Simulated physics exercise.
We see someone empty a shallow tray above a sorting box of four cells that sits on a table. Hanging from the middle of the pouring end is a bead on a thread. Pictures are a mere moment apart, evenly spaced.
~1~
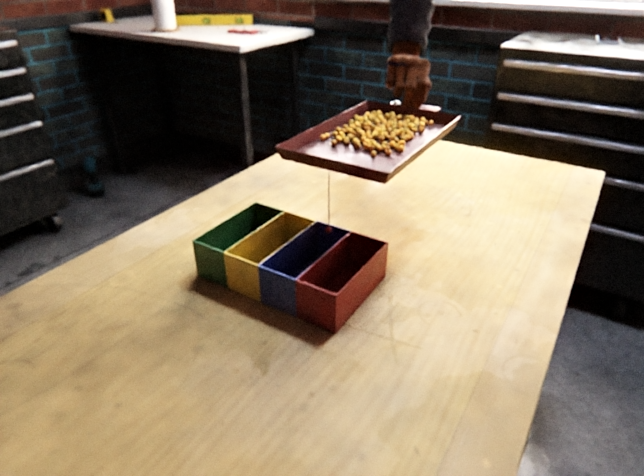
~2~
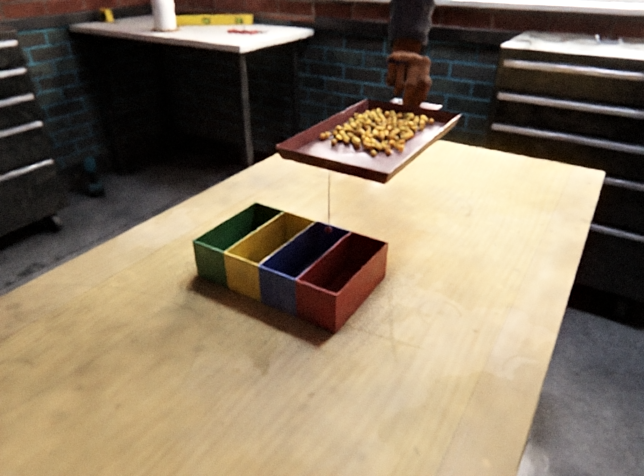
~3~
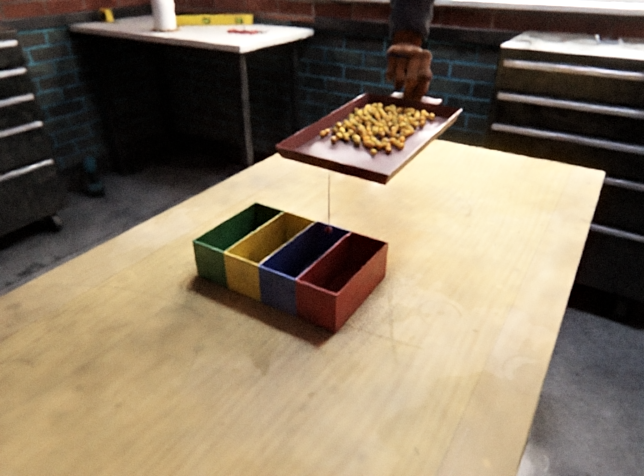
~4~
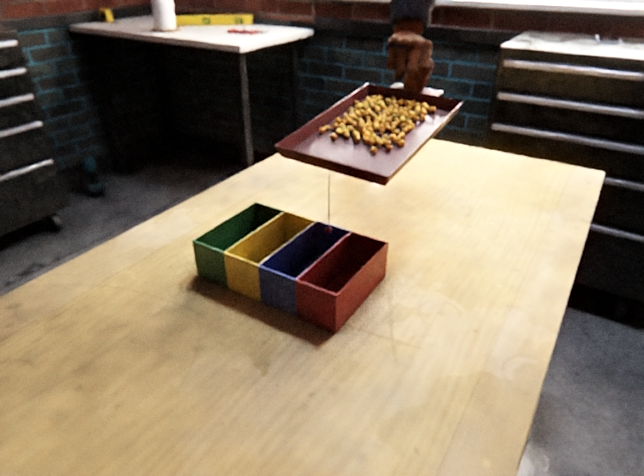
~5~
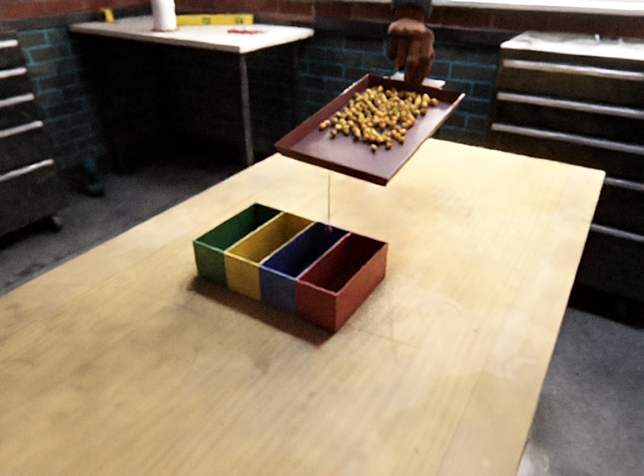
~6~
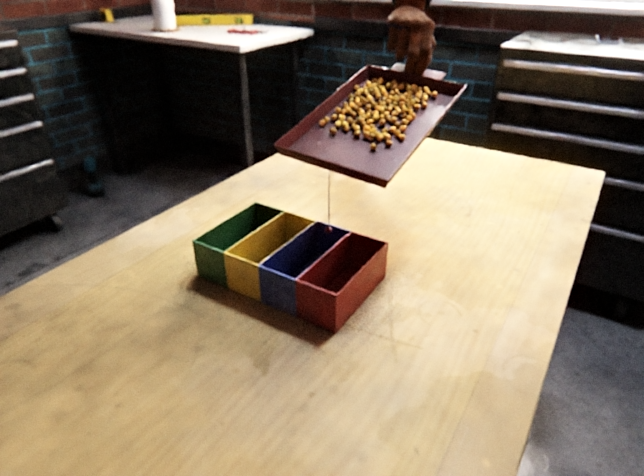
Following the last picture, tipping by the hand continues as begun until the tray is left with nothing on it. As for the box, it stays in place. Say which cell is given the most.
The red cell is given the most.
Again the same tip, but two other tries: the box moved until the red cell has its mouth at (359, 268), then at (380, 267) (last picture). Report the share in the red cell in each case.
The first position comes out at 70 per cent, the other at 70 per cent.
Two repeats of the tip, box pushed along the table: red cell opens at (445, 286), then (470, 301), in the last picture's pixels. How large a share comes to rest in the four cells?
It comes to about 100 per cent the first time and about 100 per cent the second.
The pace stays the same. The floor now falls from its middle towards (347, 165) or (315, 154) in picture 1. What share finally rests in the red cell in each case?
About 40 %, then 0 %.
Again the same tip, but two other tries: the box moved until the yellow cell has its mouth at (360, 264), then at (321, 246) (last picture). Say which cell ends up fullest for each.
First try: The yellow one; second try: The blue one.
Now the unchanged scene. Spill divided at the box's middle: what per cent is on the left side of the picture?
Estimate: About 0 percent.
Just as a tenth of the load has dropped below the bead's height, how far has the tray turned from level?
Close to 55 degrees, I reckon.
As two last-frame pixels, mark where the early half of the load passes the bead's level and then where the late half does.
First part (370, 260), rest (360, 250).
Shortly afterwards, tray tipped steeply; the bulk on the tray; only a few in the red cell; only a few in the blue cell; a little falling or outside the box.
Next, tray tipped right over; near a quarter on the tray; near a quarter in the red cell; only a few in the blue cell; near half falling or outside the box.
Some moments later, tray tipped past a quarter turn; near half in the red cell; a little in the blue cell; near half falling or outside the box.
In the end, tray tipped past a quarter turn; near half in the red cell; a little in the blue cell; none at all in the yellow cell; none at all in the green cell; near half outside the box.
